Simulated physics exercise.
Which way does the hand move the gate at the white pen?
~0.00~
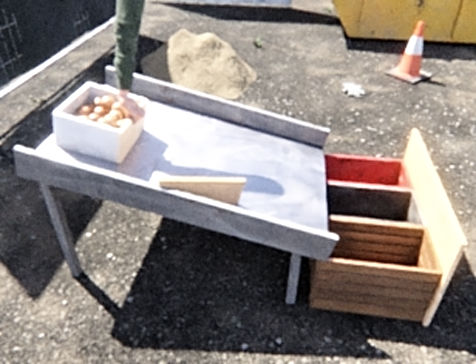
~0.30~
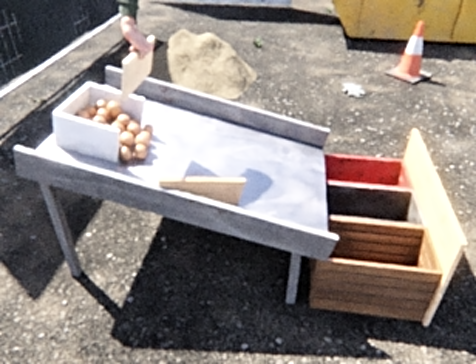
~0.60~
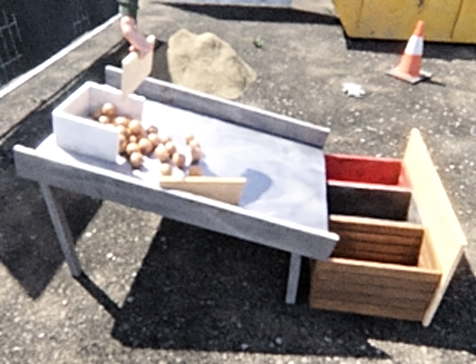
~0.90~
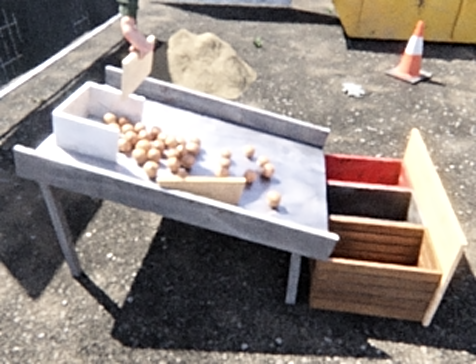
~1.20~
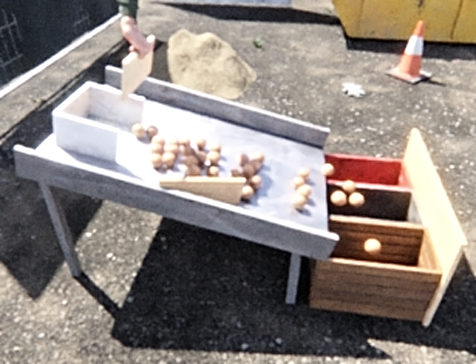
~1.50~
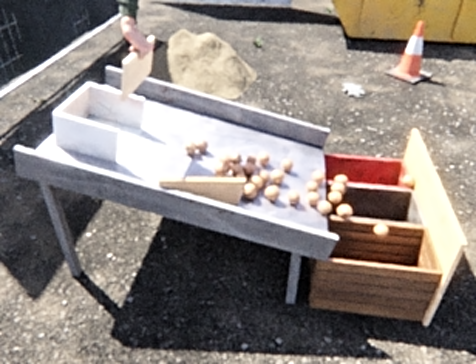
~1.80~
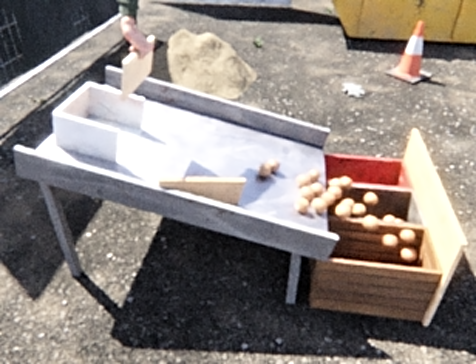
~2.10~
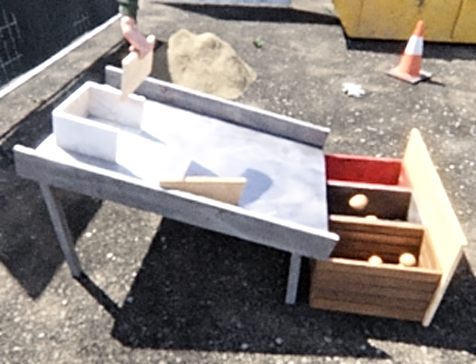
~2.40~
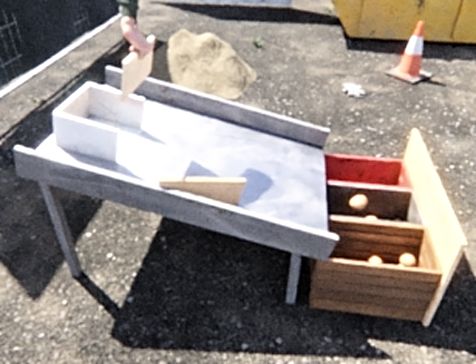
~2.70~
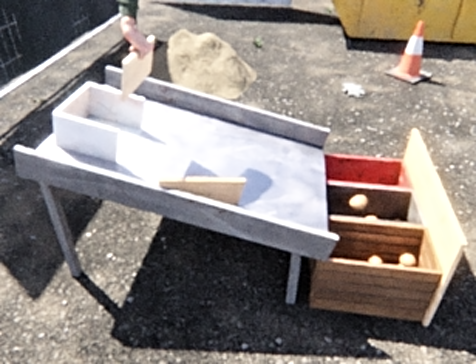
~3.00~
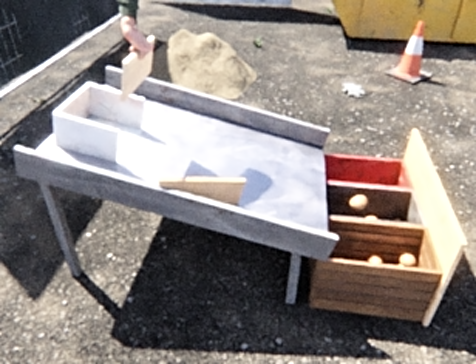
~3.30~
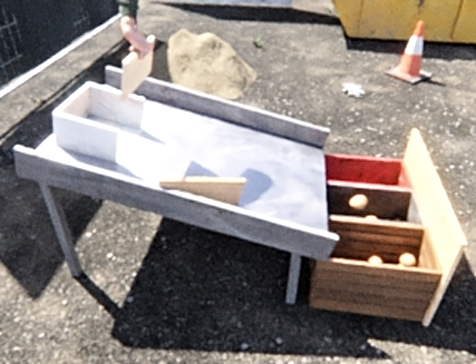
The hand moves the gate up, clear of the pen's open side, and then holds it there above the table.
